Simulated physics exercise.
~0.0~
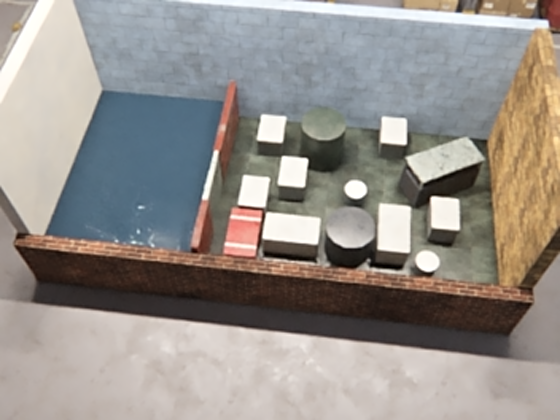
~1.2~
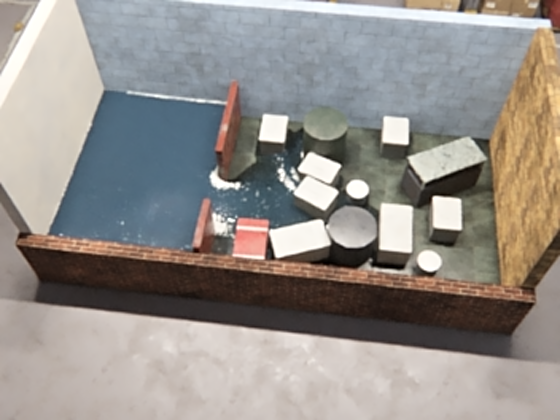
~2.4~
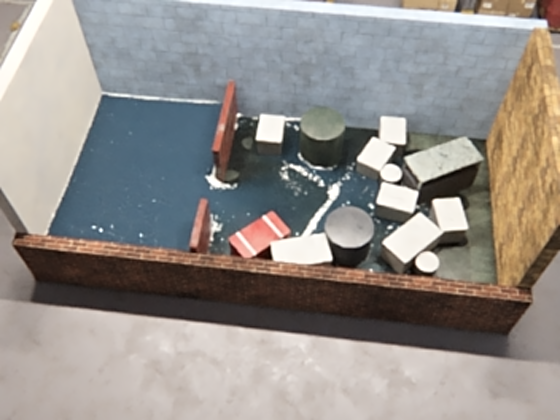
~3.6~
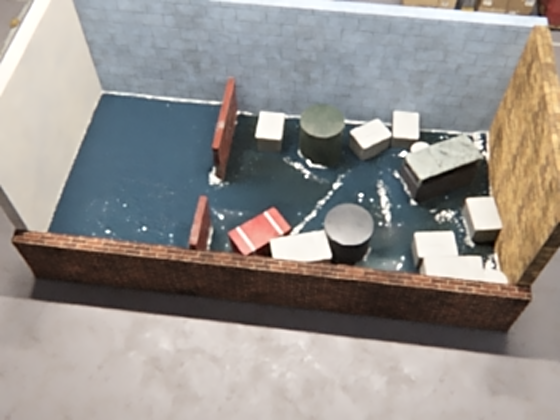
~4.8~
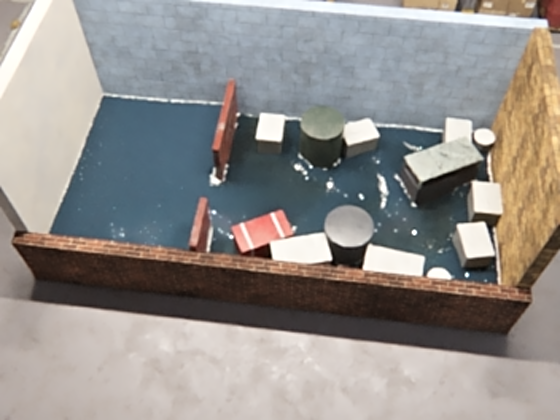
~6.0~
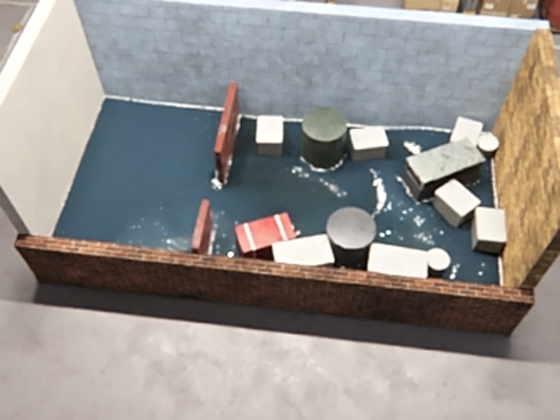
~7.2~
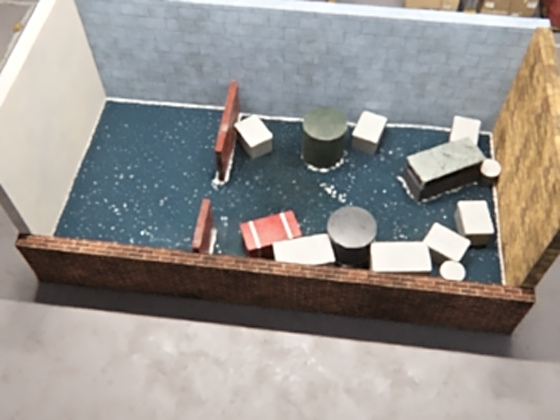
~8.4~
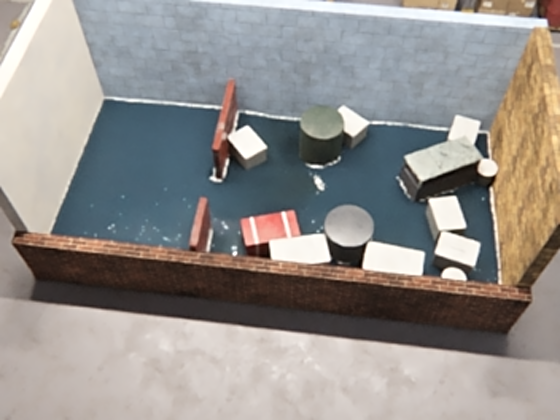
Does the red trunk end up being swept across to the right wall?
No, the red trunk is only nudged along a little and ends up still near the opening in the dividing wall.
